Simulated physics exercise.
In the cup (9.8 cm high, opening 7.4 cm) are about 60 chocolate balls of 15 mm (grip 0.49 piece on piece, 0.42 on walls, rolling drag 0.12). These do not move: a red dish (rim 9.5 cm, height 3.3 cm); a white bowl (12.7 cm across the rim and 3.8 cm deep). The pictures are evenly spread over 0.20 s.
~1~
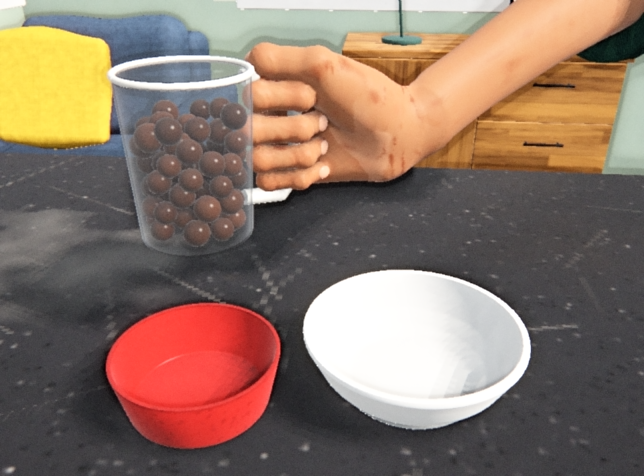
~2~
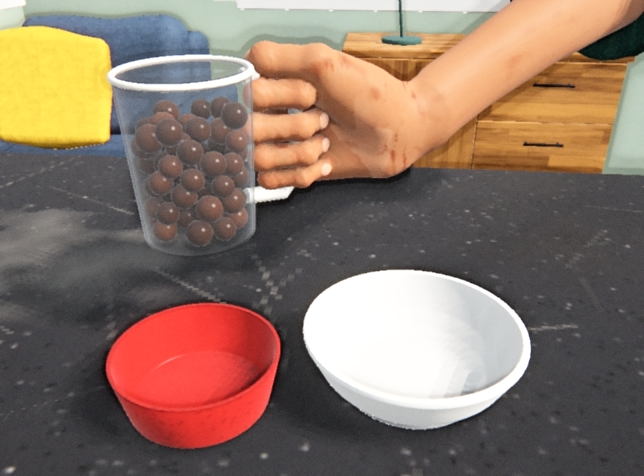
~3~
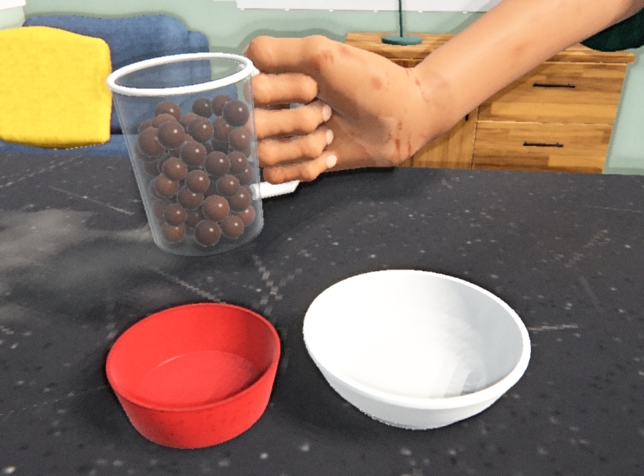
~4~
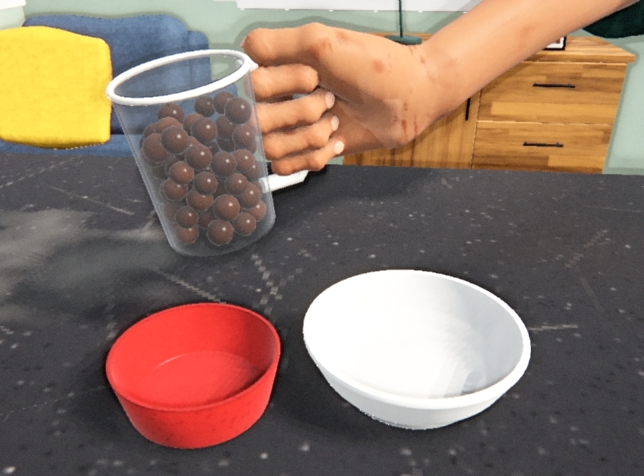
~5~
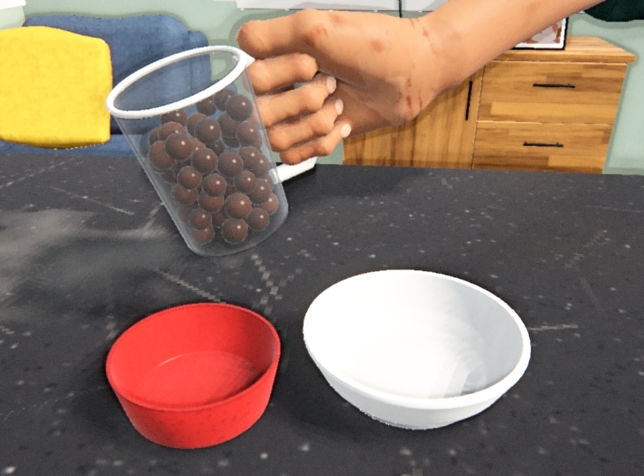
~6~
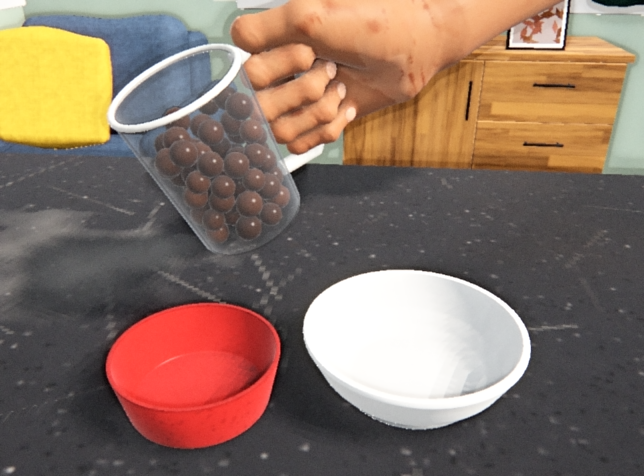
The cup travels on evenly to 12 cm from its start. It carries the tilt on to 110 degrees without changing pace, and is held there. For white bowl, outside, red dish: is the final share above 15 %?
White bowl: No, outside: Yes, red dish: Yes.
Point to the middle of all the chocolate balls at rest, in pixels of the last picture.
Near (225, 382).
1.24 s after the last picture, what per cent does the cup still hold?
Some 0 per cent of the load.
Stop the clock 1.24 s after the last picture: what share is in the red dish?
Some 70 per cent.
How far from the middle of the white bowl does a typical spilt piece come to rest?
Some 8 cm.
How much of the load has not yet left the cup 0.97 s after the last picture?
About 10 per cent.
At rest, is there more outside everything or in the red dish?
The larger share is in the red dish.
Then, 0.37 s after the last picture, tilt 95 degrees; cup 100 %; middle of all pieces near (292, 161).
Then, 0.68 s after the last picture, tilt 110 degrees; red dish 40 %, cup 55 %, in the air 5 %; middle of all pieces near (282, 252).
Then, 0.97 s after the last picture, tilt 110 degrees; outside 10 %, red dish 70 %, white bowl 5 %, cup 10 %, in the air 5 %; middle of all pieces near (242, 344).
Then, 1.24 s after the last picture, tilt 110 degrees; outside 25 %, red dish 70 %, white bowl 5 %; middle of all pieces near (240, 376).
In the end, outside 25 %, red dish 70 %, white bowl 5 %, cup 0 %.
